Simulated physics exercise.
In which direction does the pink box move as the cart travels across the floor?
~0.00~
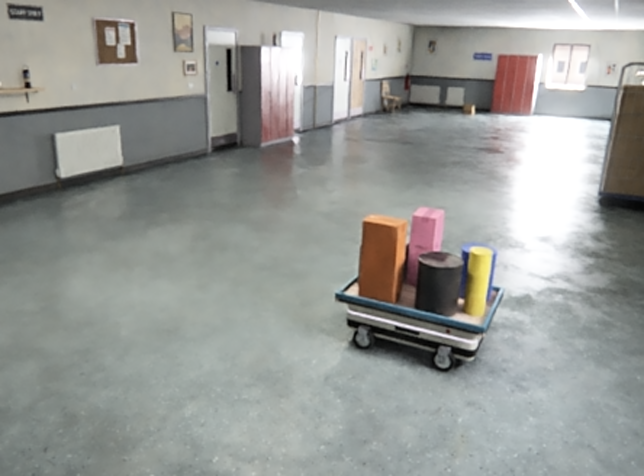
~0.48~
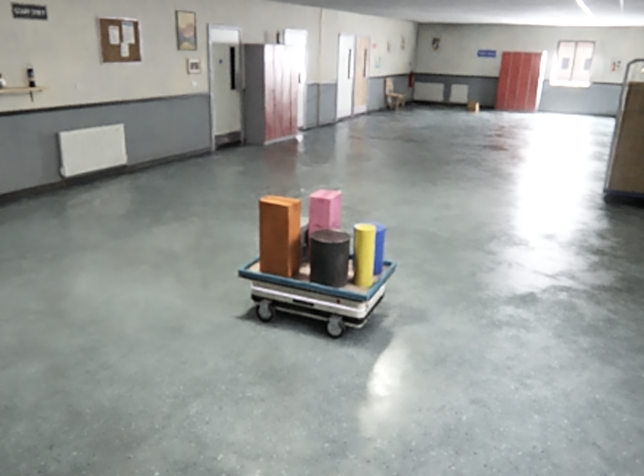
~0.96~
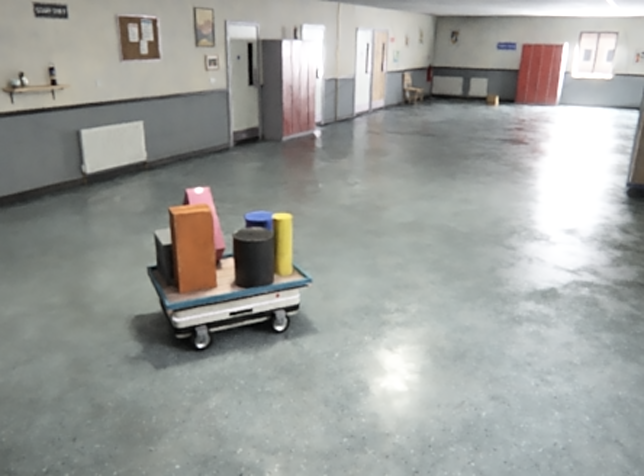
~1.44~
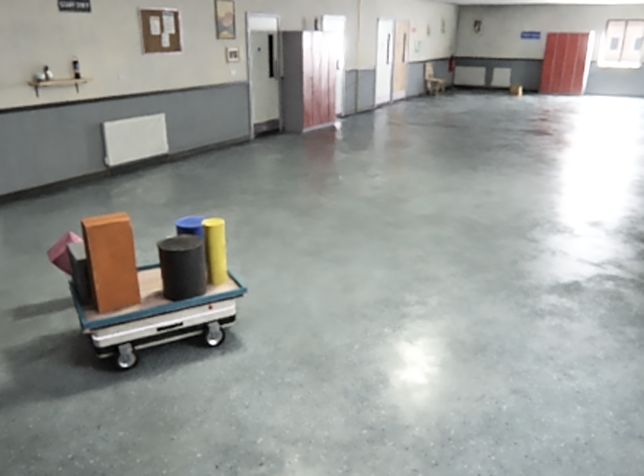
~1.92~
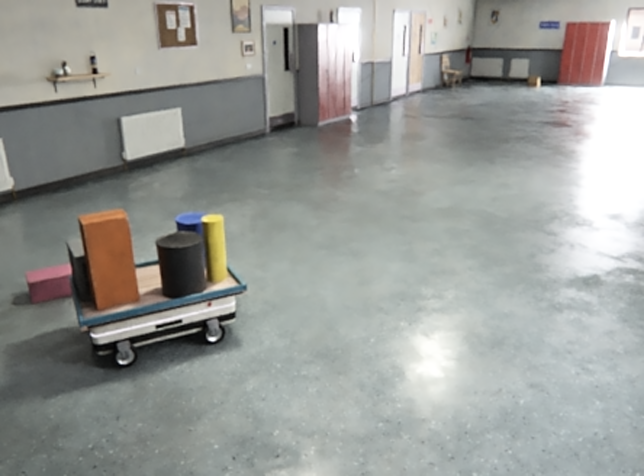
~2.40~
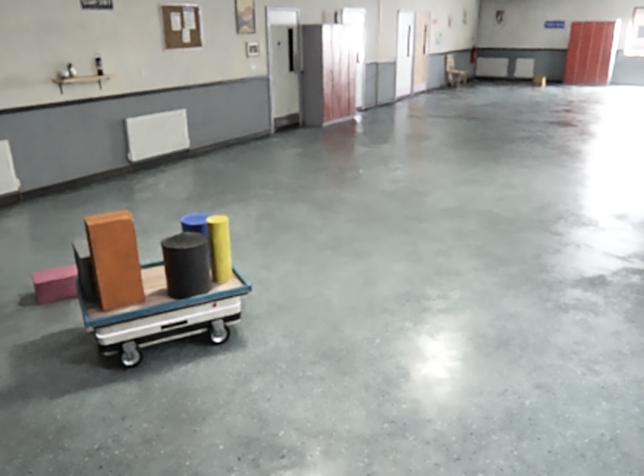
The pink box moves to the left.
